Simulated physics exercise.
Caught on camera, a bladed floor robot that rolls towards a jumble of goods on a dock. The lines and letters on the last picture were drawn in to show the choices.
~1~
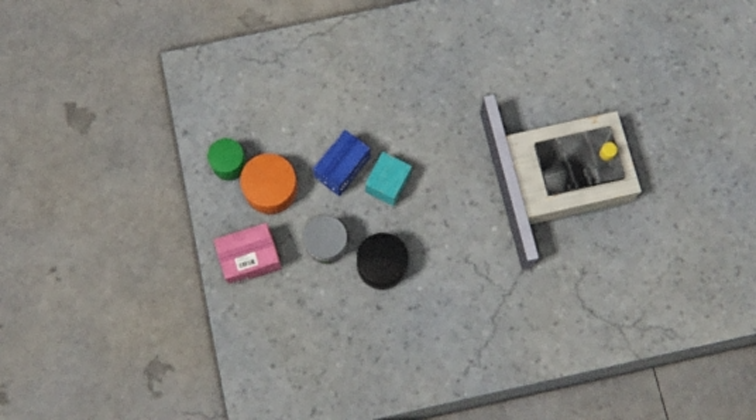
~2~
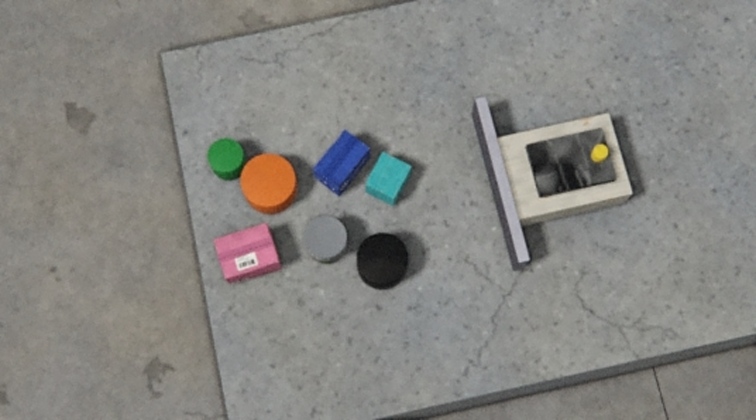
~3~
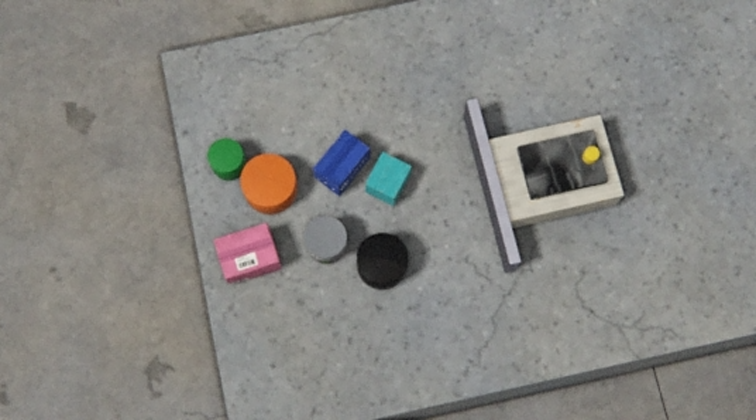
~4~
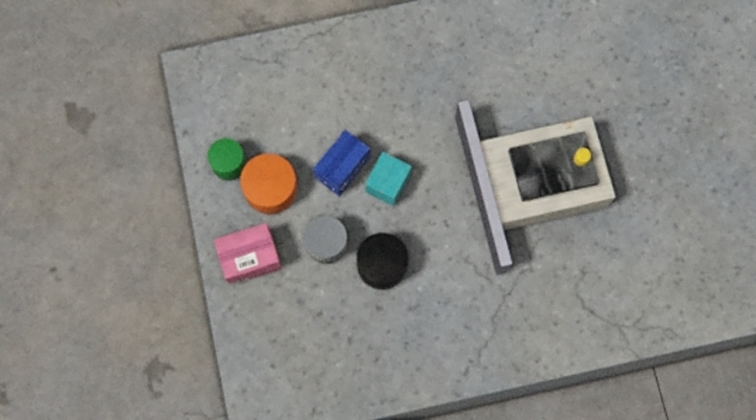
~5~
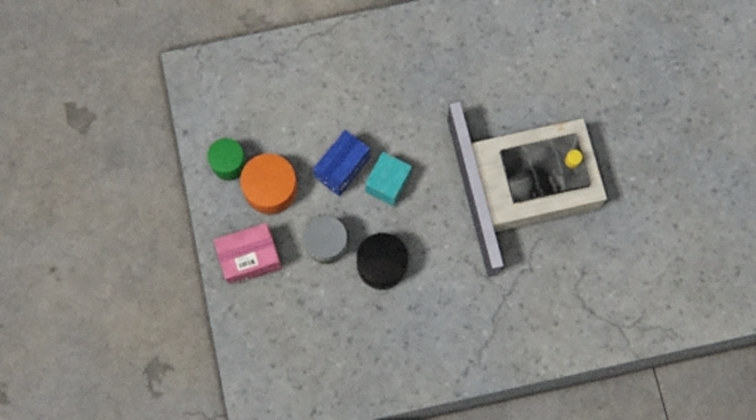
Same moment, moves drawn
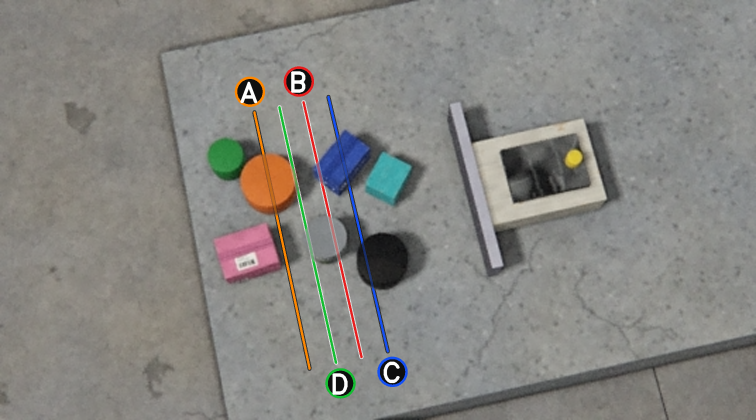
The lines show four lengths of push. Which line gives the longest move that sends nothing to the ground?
It should halt at A.
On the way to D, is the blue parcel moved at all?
Yes.
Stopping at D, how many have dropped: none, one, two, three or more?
In all, none.
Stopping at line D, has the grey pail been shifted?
Yes.
On the marked copy, A at (281, 237); B at (332, 226); C at (357, 220); D at (307, 231).
With A. Early on, robot (468, 184); turquoise crate (369, 187); green canister (227, 160).
Further on, robot (397, 199); orange canister (245, 197); grey pail (295, 243).
At the end, robot (347, 210); pink parcel (214, 264); green canister (193, 152); nothing has fallen.
As for the rest, B is safe but short; C is safe but short; D is safe but short.
